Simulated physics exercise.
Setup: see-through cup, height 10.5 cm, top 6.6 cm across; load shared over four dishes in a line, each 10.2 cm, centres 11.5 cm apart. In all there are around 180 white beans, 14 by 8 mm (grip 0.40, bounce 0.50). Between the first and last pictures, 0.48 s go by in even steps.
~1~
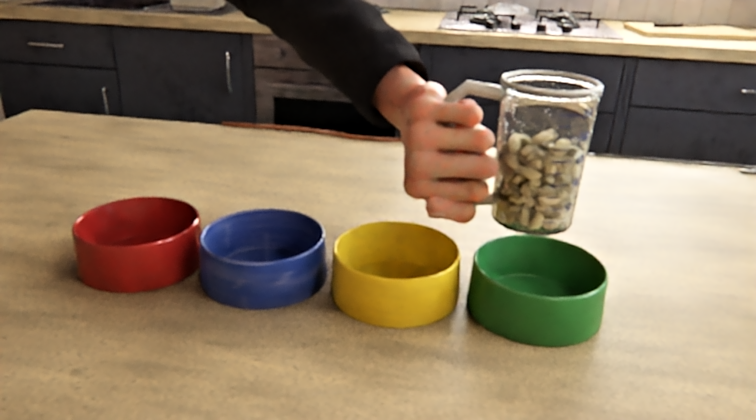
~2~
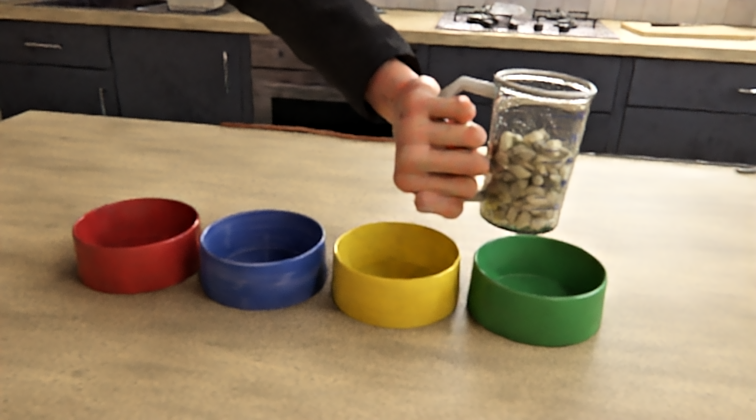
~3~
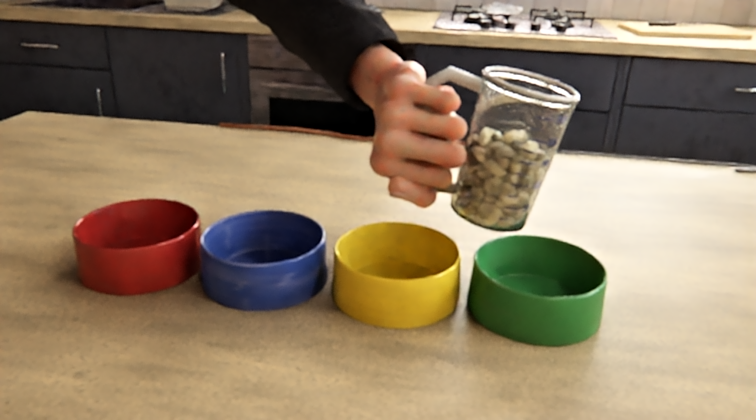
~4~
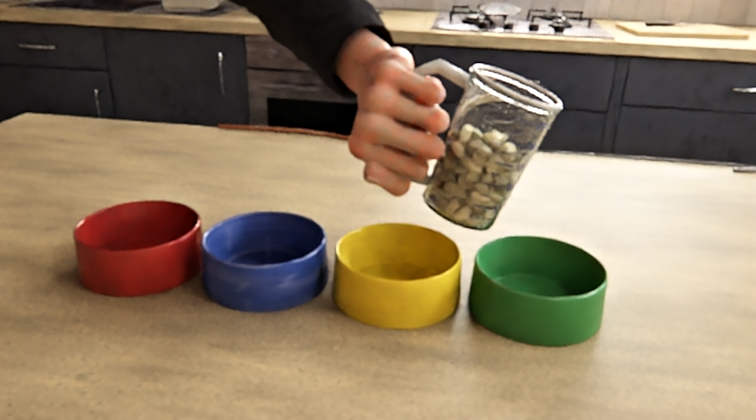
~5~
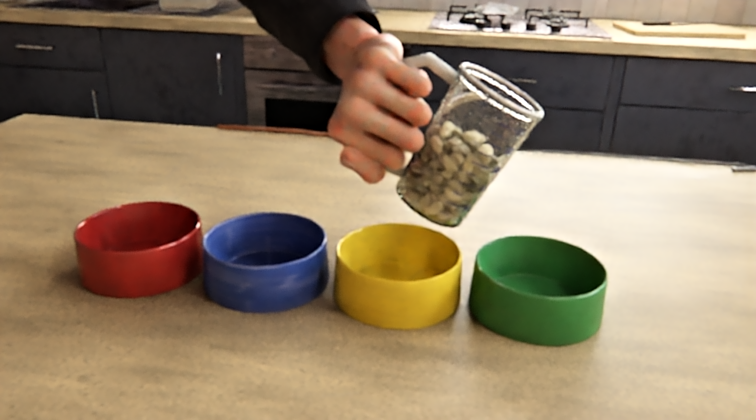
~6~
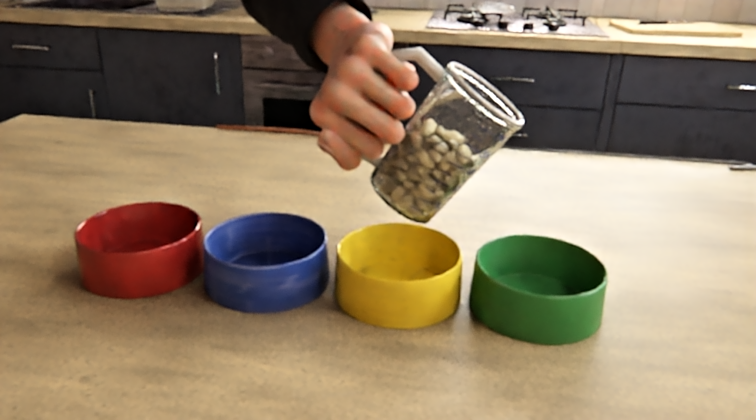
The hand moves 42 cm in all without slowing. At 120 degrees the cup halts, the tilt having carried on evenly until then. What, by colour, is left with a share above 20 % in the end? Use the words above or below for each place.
Red: Below; blue: Above; green: Below; yellow: Below; counter: Below.
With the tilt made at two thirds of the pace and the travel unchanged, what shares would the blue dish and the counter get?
Shares: Blue 0, counter 0.
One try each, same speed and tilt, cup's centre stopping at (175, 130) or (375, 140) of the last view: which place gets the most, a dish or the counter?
On the first run most goes to blue, and on the second to yellow.
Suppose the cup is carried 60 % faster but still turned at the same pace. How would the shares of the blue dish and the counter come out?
Result - blue dish: 0; counter: 0.
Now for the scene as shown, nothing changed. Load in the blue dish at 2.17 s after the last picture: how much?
Close to 95 per cent at that point.
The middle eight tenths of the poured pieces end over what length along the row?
I'd put it near 6 cm.
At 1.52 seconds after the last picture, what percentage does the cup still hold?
Somewhere close to 0 percent.
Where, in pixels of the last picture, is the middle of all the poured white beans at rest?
After settling, the middle sits near (261, 261).
Then, 0.90 s after the last picture, tilt 107 degrees; cup holds 95 %, blue 5 %.
Then, 1.52 s after the last picture, tilt 120 degrees; cup holds 0 %, blue 95 %.
Then, 2.17 s after the last picture, tilt 120 degrees; cup holds 0 %, blue 95 %.
In the end, red 0 %, blue 95 %, green 0 %, yellow 0 %, counter 5 %.
